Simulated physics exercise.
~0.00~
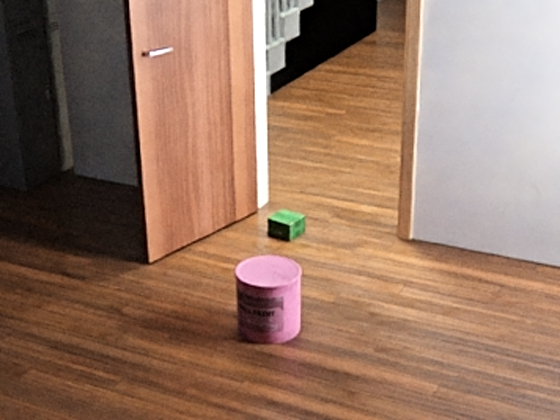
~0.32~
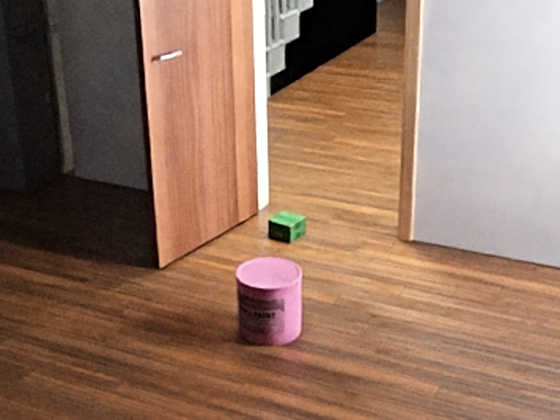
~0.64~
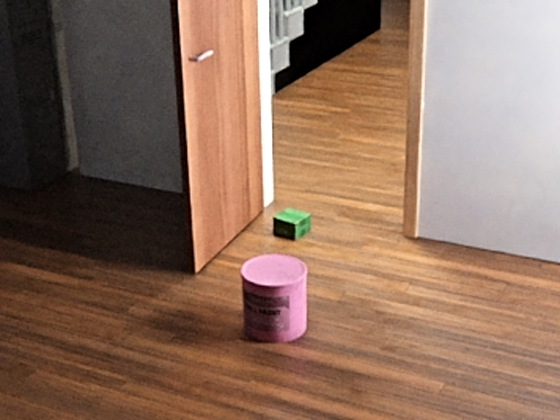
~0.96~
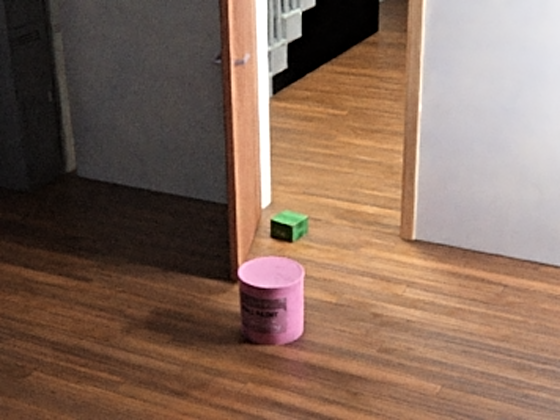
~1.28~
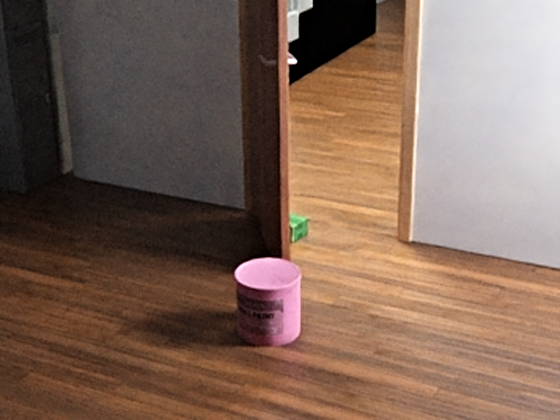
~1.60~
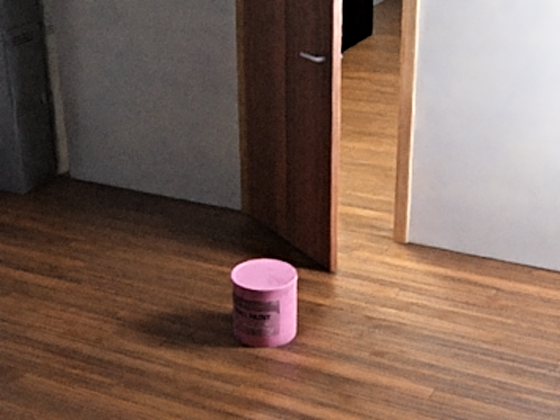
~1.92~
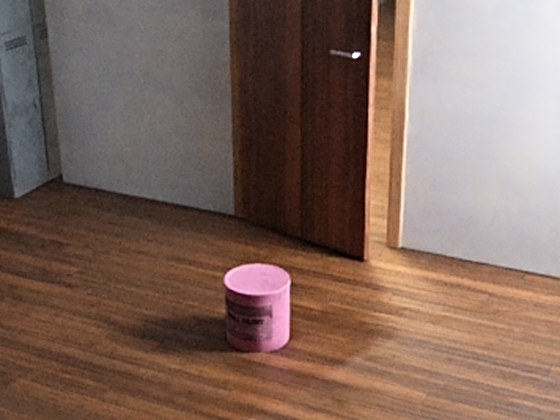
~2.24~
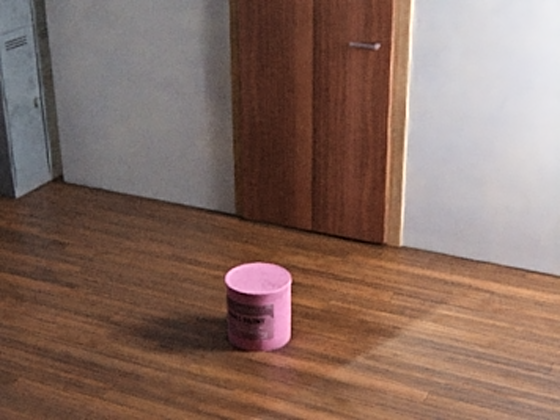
A wooden door with a metal handle stands wide open in a room with a wood-plank floor, seen from slightly above by a gently swaying camera. A pink pail with dark printing sits on the floor in front, and a small green box lies behind it near the doorway. The door swings round to the right, passing behind the pail, and narrows until it is edge-on. It then starts to cover the green box, which shifts slightly and disappears behind it. The door keeps swinging until it rests shut against its frame, with the box out of sight and the pail still standing in place.
